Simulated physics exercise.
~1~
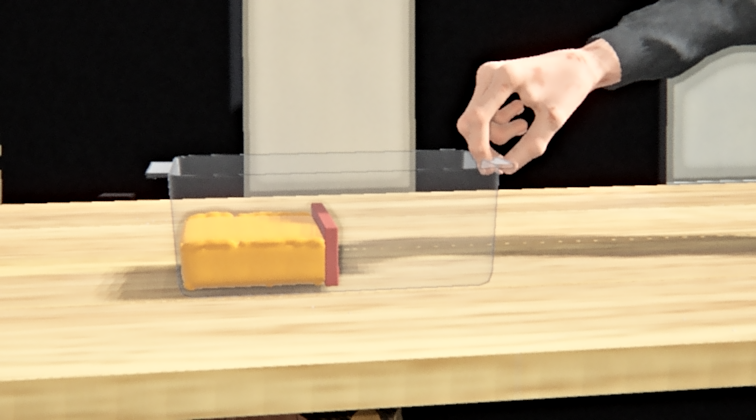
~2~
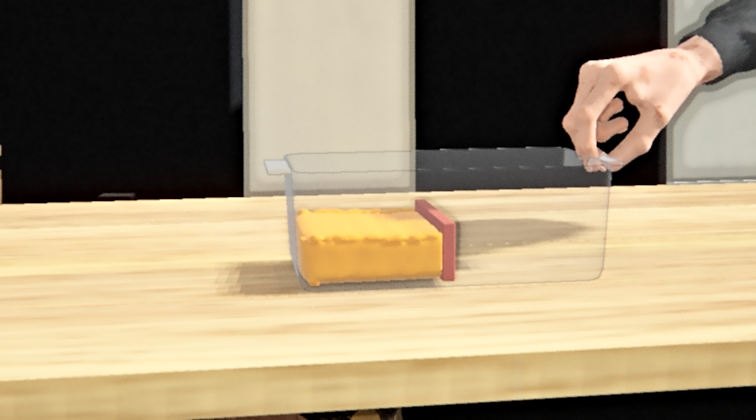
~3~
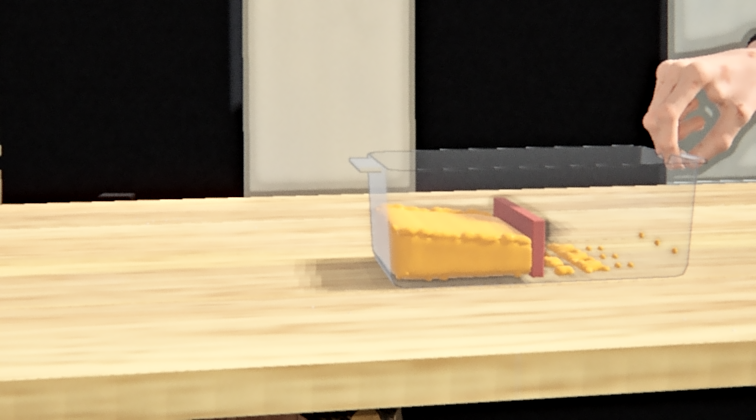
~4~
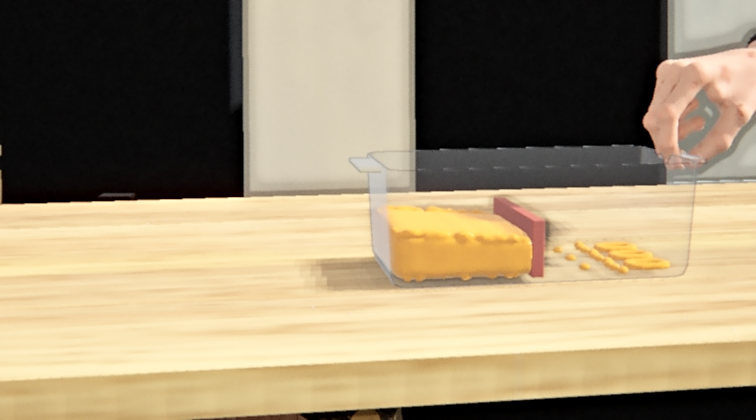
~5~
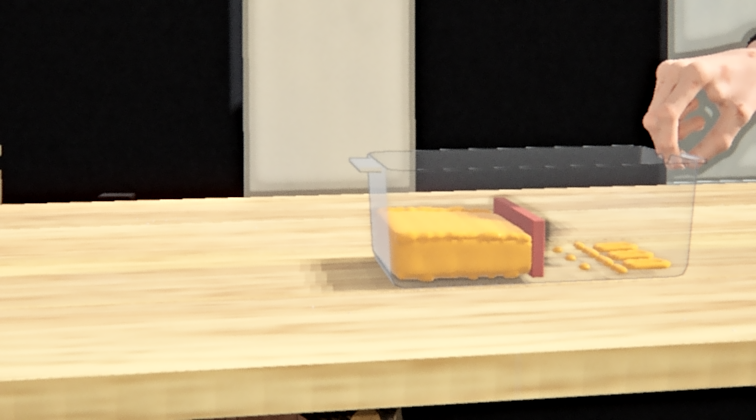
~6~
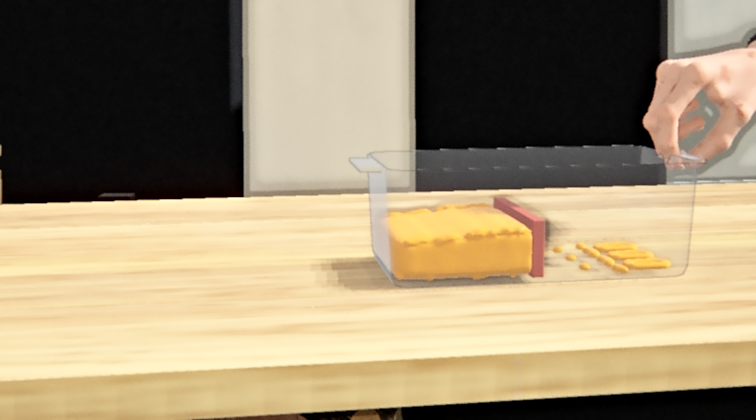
A hand pulls a clear box of orange liquid rightwards, spilling a little past its red divider.
